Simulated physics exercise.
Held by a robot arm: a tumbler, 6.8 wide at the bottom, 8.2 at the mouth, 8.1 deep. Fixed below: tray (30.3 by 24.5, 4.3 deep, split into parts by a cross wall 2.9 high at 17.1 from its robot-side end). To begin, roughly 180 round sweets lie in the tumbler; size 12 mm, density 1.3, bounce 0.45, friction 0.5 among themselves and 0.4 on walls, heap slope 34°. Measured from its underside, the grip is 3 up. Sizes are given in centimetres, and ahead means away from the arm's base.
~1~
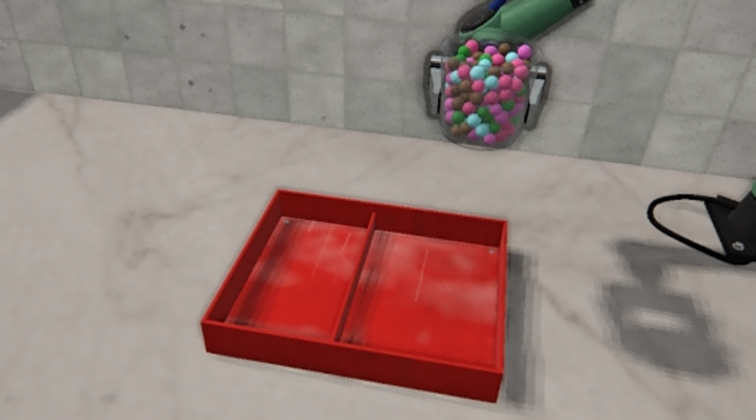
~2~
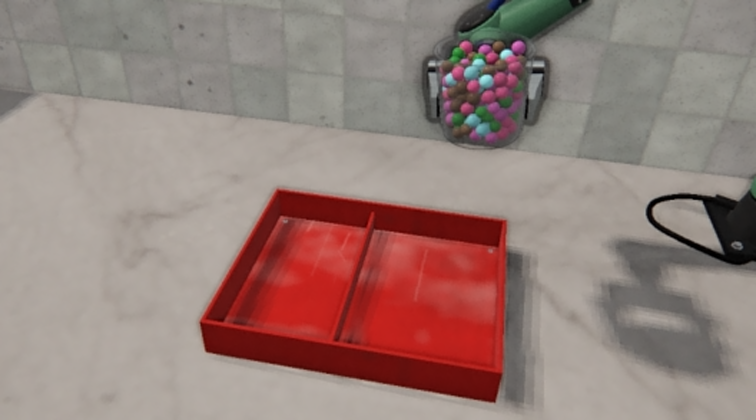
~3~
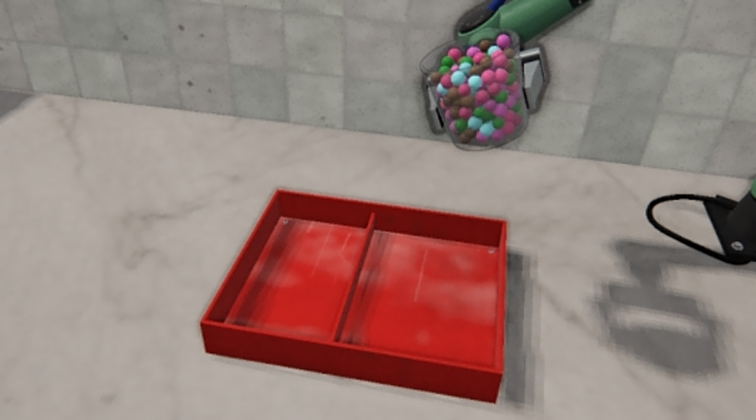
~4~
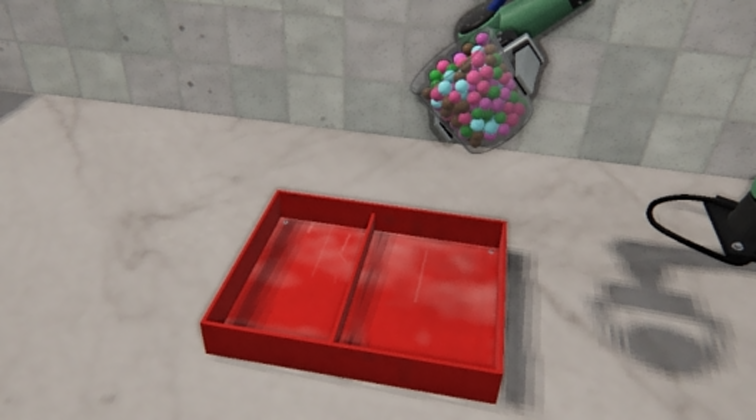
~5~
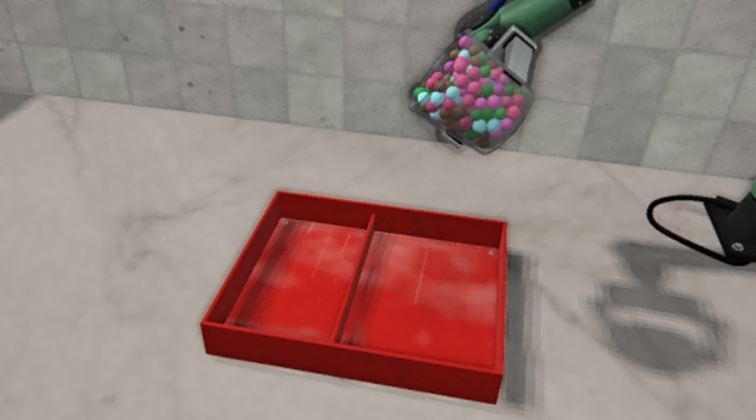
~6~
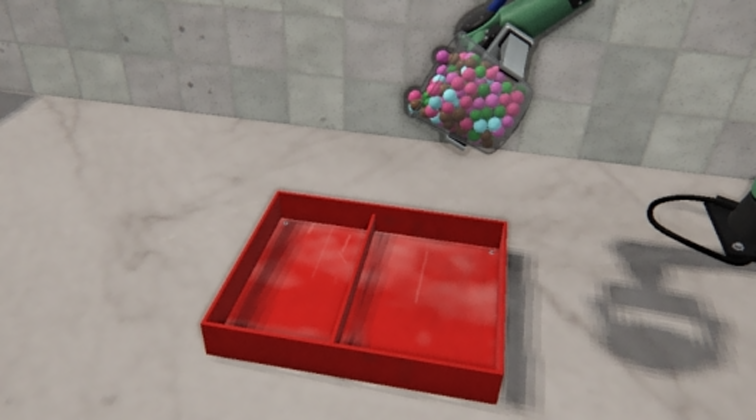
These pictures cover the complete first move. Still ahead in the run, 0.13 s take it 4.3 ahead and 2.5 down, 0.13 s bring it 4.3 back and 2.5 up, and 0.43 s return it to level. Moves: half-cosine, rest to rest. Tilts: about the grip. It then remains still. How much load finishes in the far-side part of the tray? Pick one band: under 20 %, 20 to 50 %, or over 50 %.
Under 20 %.
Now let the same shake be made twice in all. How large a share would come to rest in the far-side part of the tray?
About 20 per cent in that case.
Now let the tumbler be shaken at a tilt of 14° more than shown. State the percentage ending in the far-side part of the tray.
Estimate: Close to 25 in a hundred.
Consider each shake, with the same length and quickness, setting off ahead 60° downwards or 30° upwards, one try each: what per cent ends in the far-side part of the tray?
5 and 35 %.
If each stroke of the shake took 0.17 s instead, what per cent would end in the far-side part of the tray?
Roughly 5 in a hundred.
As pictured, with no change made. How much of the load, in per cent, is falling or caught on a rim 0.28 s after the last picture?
I'd put it near 17 per cent.
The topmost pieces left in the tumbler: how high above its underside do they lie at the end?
Roughly 8.0 cm.
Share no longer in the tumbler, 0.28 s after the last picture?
So far around 15 % is out.
Then, 0.28 s on, tilted 62° forward, highest piece 29 above the table; 152 in the tumbler, 31 in flight or on a rim.
Then, 0.55 s on, tilted 14° forward, highest piece 31 above the table; 148 in the tumbler, 23 in the far-side part, 12 in the robot-side part.
Then, 0.89 s on, level, highest piece 32 above the table; 148 in the tumbler, 22 in the far-side part, 12 in the robot-side part, 1 on the table or floor.
Then, 1.94 s on, level, highest piece 32 above the table; 148 in the tumbler, 22 in the far-side part, 12 in the robot-side part, 1 on the table or floor.
In the end, 148 in the tumbler, 22 in the far-side part, 12 in the robot-side part, 1 on the table or floor. That is 12 % in the far-side part of the tray.
